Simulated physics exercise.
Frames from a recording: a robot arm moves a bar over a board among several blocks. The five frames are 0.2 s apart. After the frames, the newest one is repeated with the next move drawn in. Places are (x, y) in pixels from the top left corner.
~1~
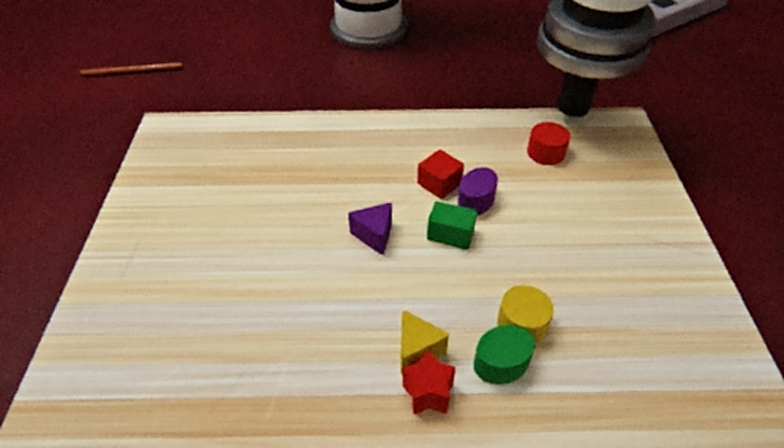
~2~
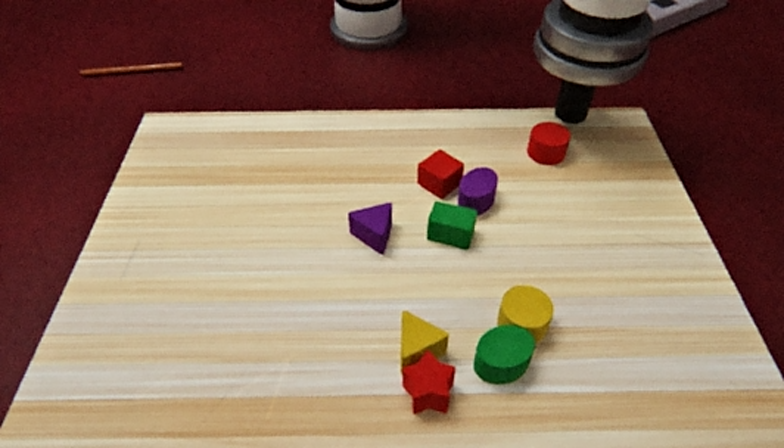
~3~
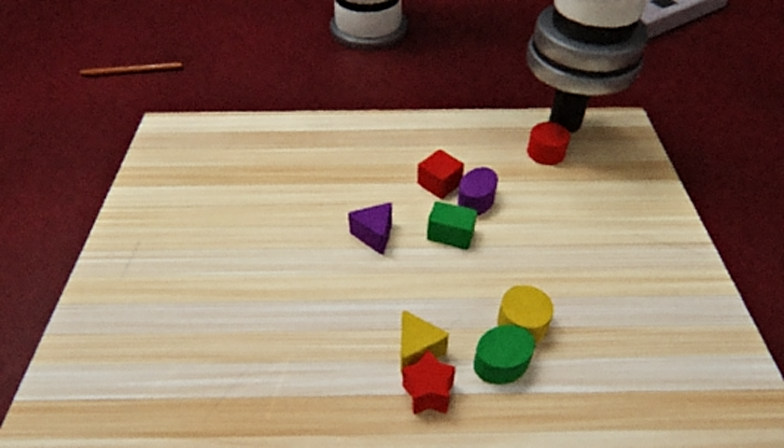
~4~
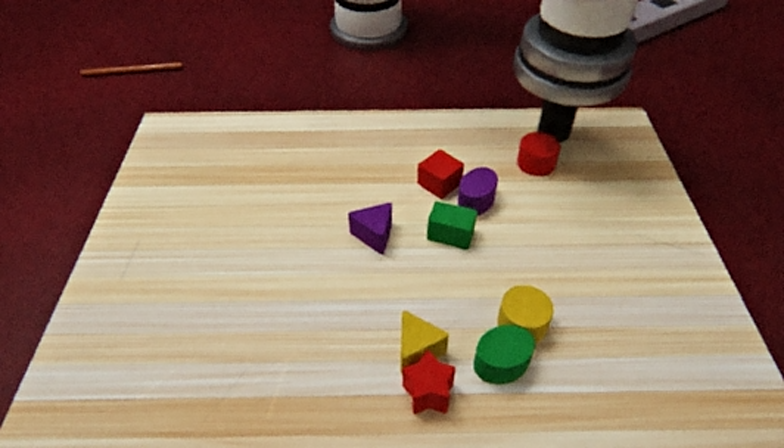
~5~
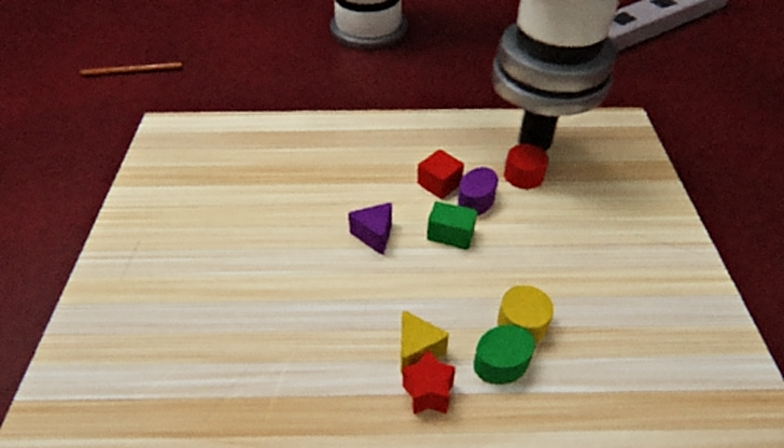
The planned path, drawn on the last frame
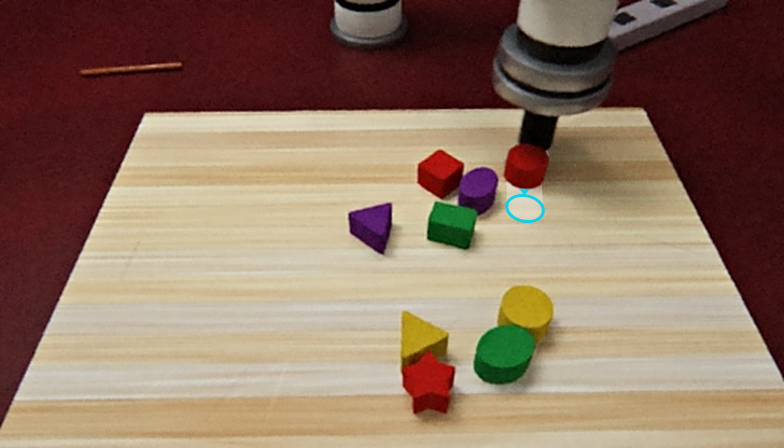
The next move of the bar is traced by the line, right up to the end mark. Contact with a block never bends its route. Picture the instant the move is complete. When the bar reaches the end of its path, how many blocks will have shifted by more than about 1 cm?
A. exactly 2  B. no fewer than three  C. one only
Answer: C.
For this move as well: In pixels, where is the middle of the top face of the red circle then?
At roughly (512, 213).
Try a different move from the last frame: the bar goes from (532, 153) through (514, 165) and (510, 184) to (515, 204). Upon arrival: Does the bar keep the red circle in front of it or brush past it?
When the path is over, you would find the red circle still in front of the bar.
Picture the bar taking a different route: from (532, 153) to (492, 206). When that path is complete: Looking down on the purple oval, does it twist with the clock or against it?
My answer: Clockwise.
Path on the board, from (532, 153) over (524, 169) and (524, 188) to (525, 208).
On the path given first. Halfway along, bar (527, 167); red circle (519, 183).
At the end, bar (528, 197); purple oval in place; red circle (512, 213).
